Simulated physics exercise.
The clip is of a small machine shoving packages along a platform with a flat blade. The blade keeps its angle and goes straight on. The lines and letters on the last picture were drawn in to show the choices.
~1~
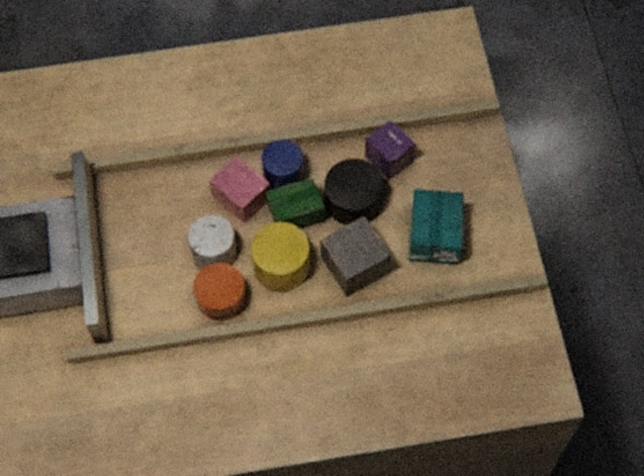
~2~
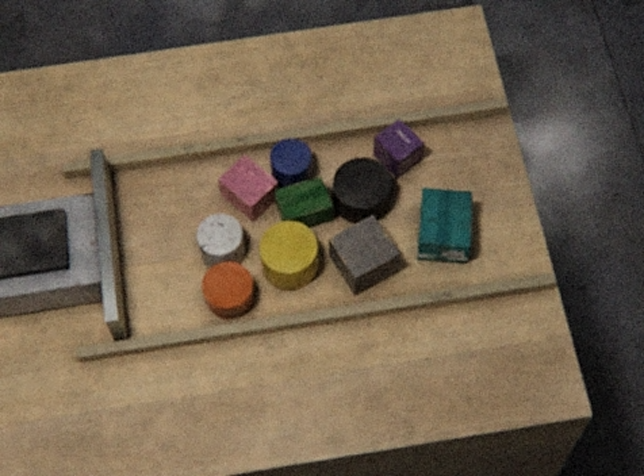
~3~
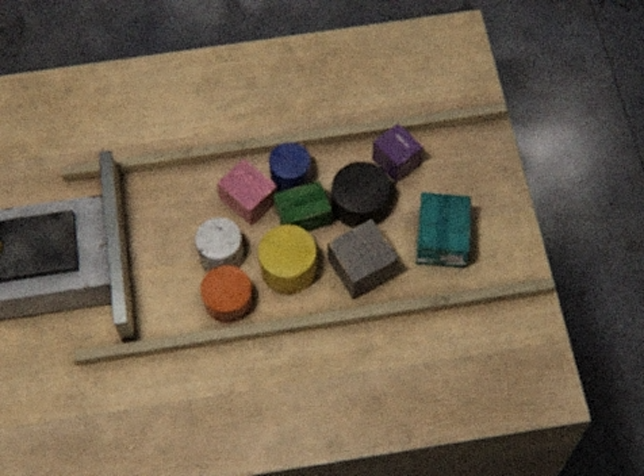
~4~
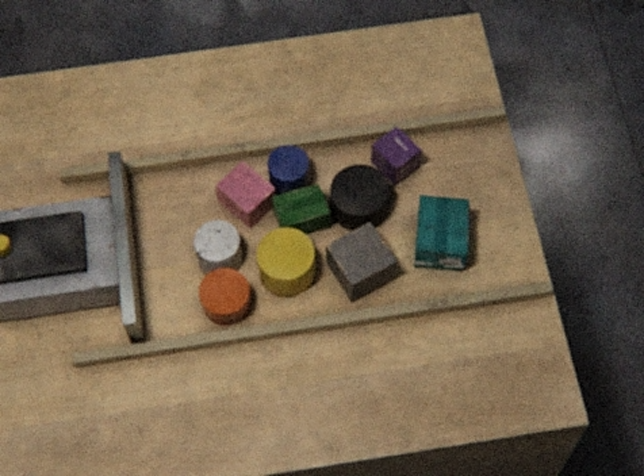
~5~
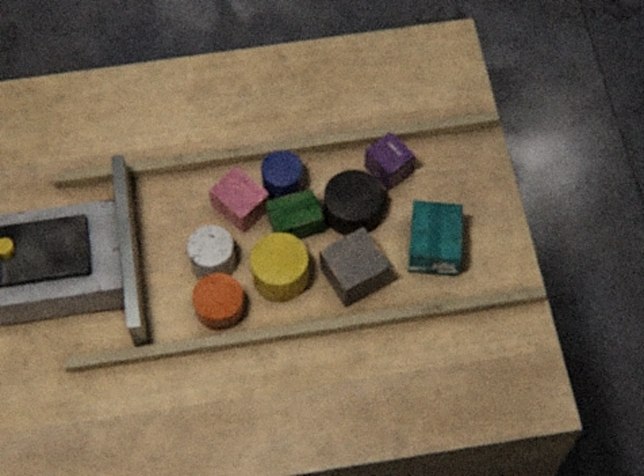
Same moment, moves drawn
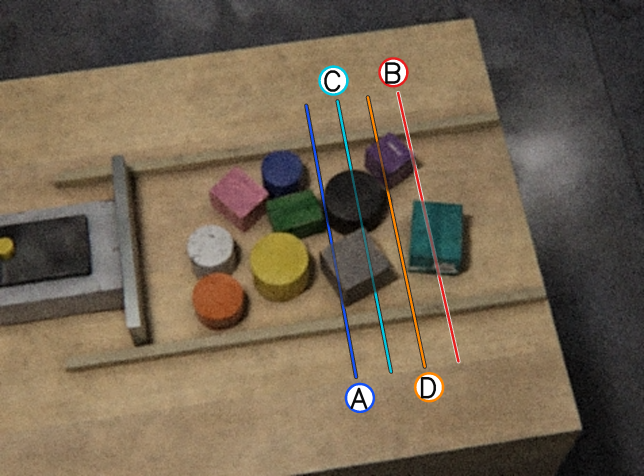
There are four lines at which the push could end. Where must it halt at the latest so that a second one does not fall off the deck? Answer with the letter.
No farther than D.
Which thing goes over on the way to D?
It is the turquoise parcel.
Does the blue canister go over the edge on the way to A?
No.
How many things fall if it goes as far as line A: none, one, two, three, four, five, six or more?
In all, none.
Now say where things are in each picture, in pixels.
The first frame shows purple box (389, 150); black canister (354, 193); turquoise parcel (437, 227).
The second frame shows robot (27, 243); orange pail (229, 291).
The third frame shows robot (37, 245); blue canister (291, 169).
The fourth frame shows robot (45, 246); green box (301, 213).
The fifth frame shows robot (49, 249); yellow canister (280, 268); purple box (389, 161); black canister (353, 204).
On the marked copy, A at (330, 234); B at (427, 220); C at (363, 229); D at (395, 224).
Taking D. A third of the way, robot (146, 235); orange pail (265, 299); grey crate (361, 267).
Two thirds of the way, robot (244, 221); turquoise parcel (479, 227); grey crate (450, 265).
When it is over, robot (317, 210); turquoise parcel over the edge; grey crate (521, 254); one fallen.
As for the rest, A is within the limit but short; B drops three; C is within the limit but short.
